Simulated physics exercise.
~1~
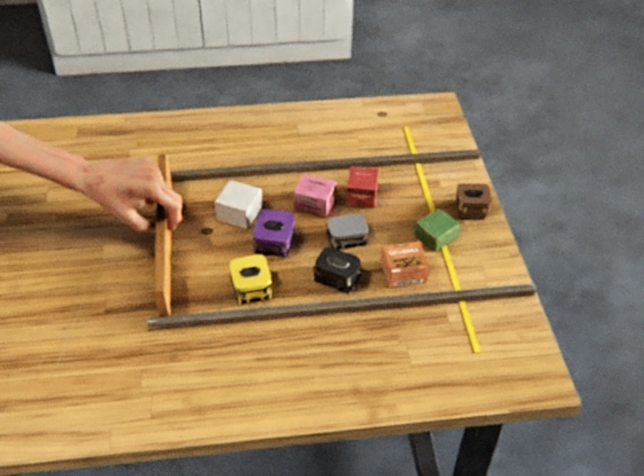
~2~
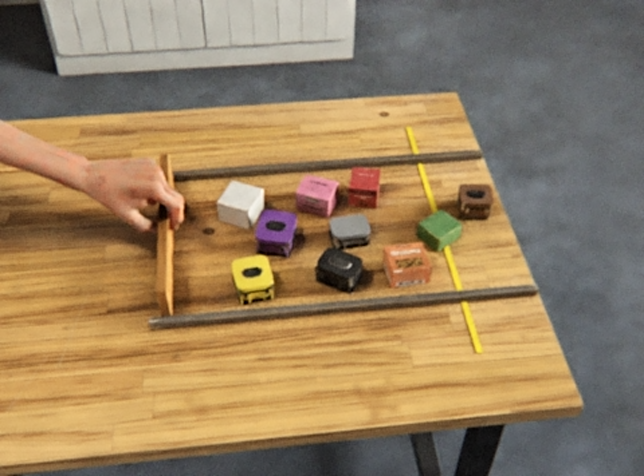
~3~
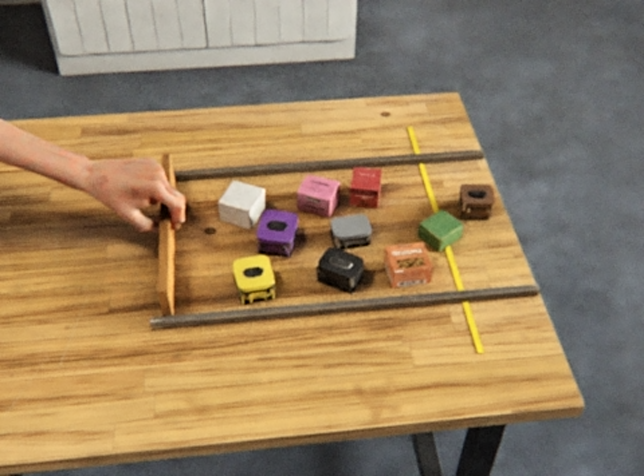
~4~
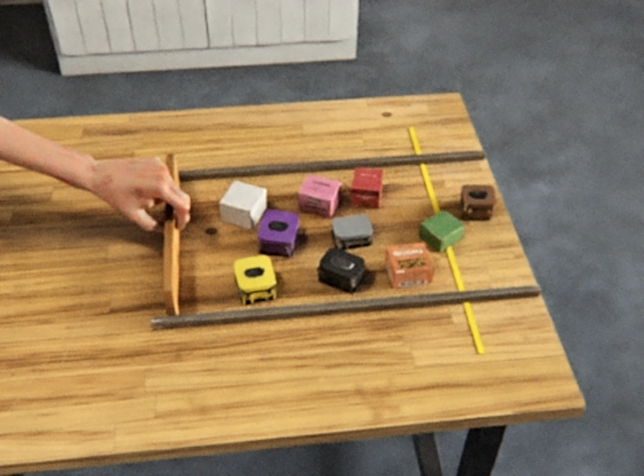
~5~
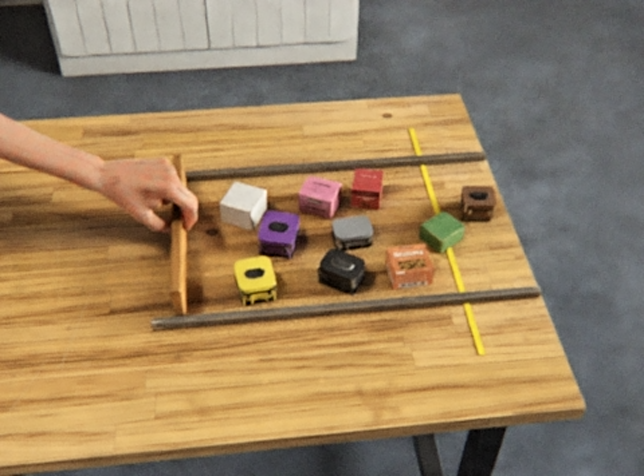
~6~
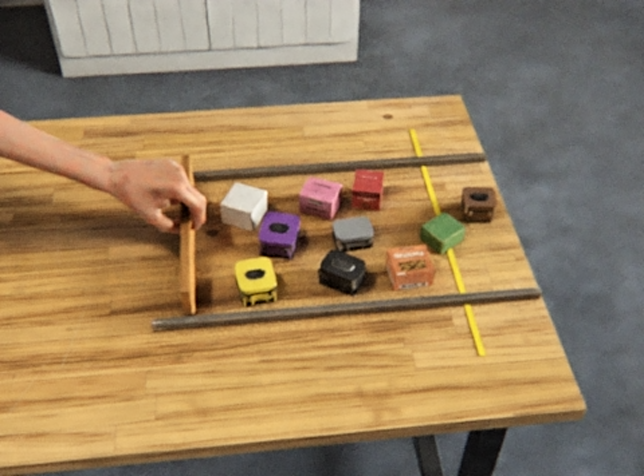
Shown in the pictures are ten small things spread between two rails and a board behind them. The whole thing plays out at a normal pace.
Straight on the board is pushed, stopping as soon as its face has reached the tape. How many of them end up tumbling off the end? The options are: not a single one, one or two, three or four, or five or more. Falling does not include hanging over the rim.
My answer: Three or four.
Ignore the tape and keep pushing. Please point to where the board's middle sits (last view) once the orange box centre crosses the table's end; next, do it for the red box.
Points: About (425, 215) and about (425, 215).
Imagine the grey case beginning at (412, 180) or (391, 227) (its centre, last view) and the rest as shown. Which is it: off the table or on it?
Well, the grey case is gone in the first case and stays aboard in the second.
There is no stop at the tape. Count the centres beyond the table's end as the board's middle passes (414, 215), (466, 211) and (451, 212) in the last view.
First 0, then 7, finally 4.
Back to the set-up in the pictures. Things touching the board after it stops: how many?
3 in contact.
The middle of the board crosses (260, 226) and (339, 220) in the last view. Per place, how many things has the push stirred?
At the one place 3, at the other 8.
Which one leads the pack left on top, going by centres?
The answer: The brown case.
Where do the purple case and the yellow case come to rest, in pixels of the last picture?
Purple case: (460, 219); yellow case: (475, 266).
Early on, none off yet; brown case at rest near (478, 205); green block at rest near (443, 233); orange box at rest near (410, 267).
A while later, none off yet; brown case at rest near (478, 205); green block at rest near (443, 233); orange box travelled about its own width near (449, 264).
Further along, none off yet; brown case moving near (484, 205); green block travelled well along near (499, 232); orange box travelled well along near (512, 258).
Finally, the number that fall off is three or four; lost, red box, orange box and green block.
